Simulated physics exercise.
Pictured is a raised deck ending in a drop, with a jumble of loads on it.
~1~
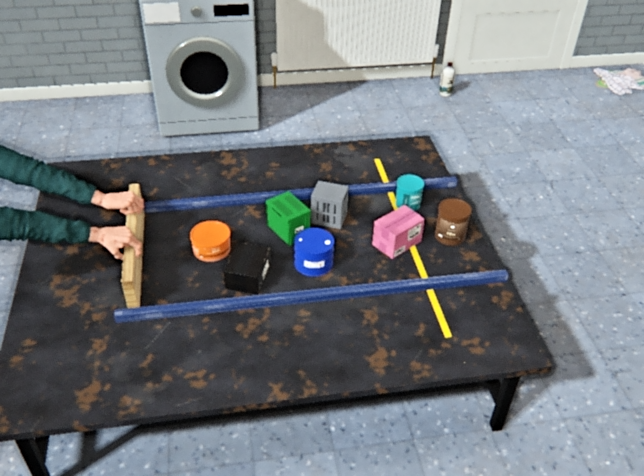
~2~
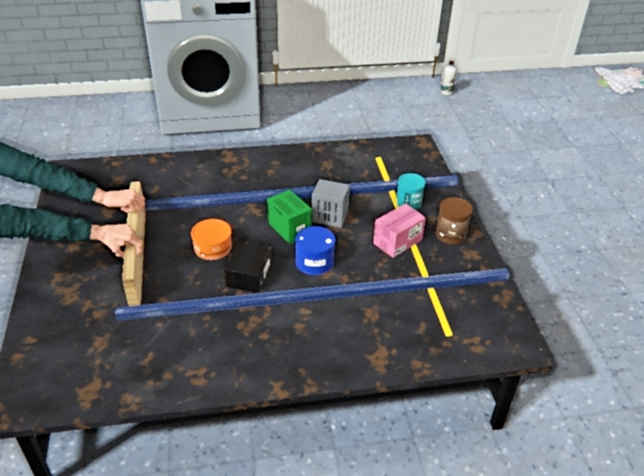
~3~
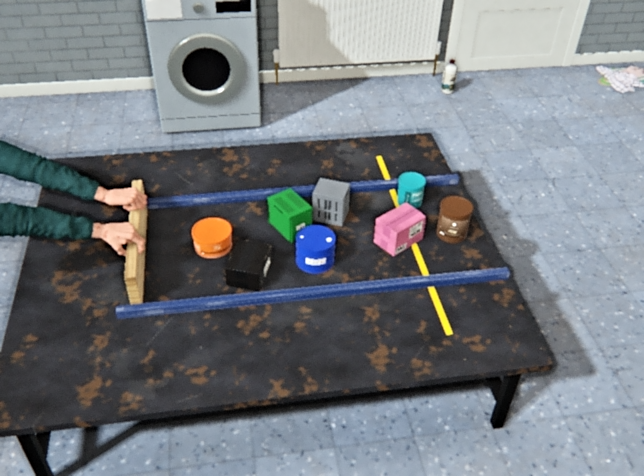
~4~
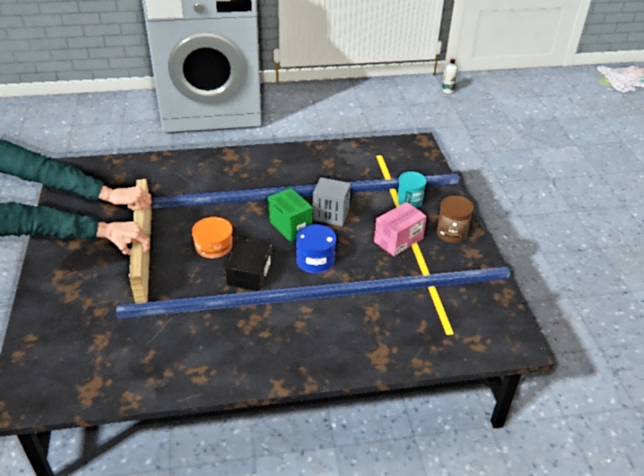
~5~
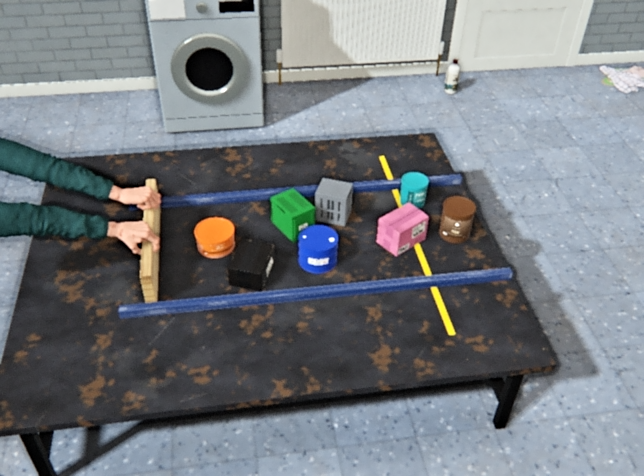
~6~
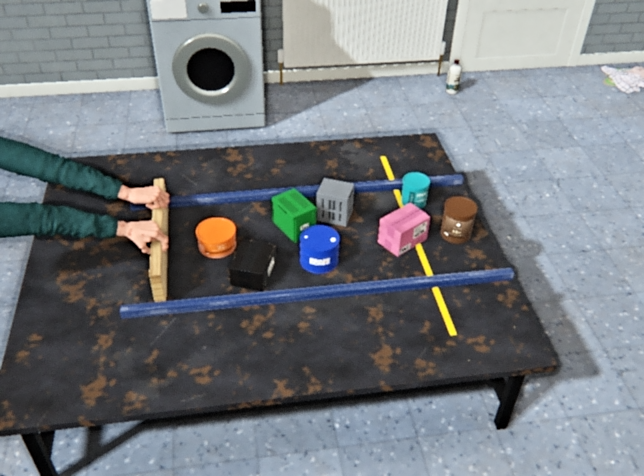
In a room with a pale blue tiled floor, a washing machine and a radiator, a dark, rust-marked table is seen from above at an angle. Between two blue rails sit an orange tub, black, green and grey boxes and a blue canister, with a pink parcel, turquoise pail and brown pail near a yellow tape line at right. Two green-sleeved arms slowly push a wooden plank rightward, the loads staying put, while the view shifts very slightly.
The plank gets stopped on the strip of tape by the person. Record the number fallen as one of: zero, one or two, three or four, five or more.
Fallen: One or two.
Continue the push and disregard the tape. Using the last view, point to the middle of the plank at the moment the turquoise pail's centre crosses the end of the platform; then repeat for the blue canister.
With the turquoise pail it sits around (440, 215), with the blue canister around (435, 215).
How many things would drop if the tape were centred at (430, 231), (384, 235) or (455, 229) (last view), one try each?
1, 0, 4.
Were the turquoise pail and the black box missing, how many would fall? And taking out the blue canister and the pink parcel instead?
Going first to second: 1 and 0.
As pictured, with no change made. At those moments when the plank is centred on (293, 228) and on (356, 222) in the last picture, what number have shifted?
So 5, and at the other place 6.
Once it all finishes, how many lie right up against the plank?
Contact count: 4.
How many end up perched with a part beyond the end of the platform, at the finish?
The overhang total is 0.
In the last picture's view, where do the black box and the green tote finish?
The black box finishes at (442, 250); the green tote finishes at (425, 199).
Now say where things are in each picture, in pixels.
In the first picture, brown pail (453, 222); turquoise pail (409, 194); pink parcel (398, 232); plank (134, 244); tape (408, 235).
In the second picture, turquoise pail (410, 193); grey crate (331, 204).
In the third picture, pink parcel (400, 229); blue canister (316, 249).
In the fourth picture, brown pail (455, 220); black box (250, 265).
In the fifth picture, turquoise pail (414, 191); plank (151, 239).
In the sixth picture, brown pail (458, 220); turquoise pail (415, 192); pink parcel (404, 229); plank (160, 239); tape (413, 232).
Soon after, none off yet; brown pail at rest near (458, 220); turquoise pail at rest near (415, 192); pink parcel at rest near (404, 229).
Then, none off yet; brown pail at rest near (459, 220); turquoise pail at rest near (415, 192); pink parcel moved about its own width near (429, 216).
At rest, the number that fall off is one or two; fallen, brown pail.
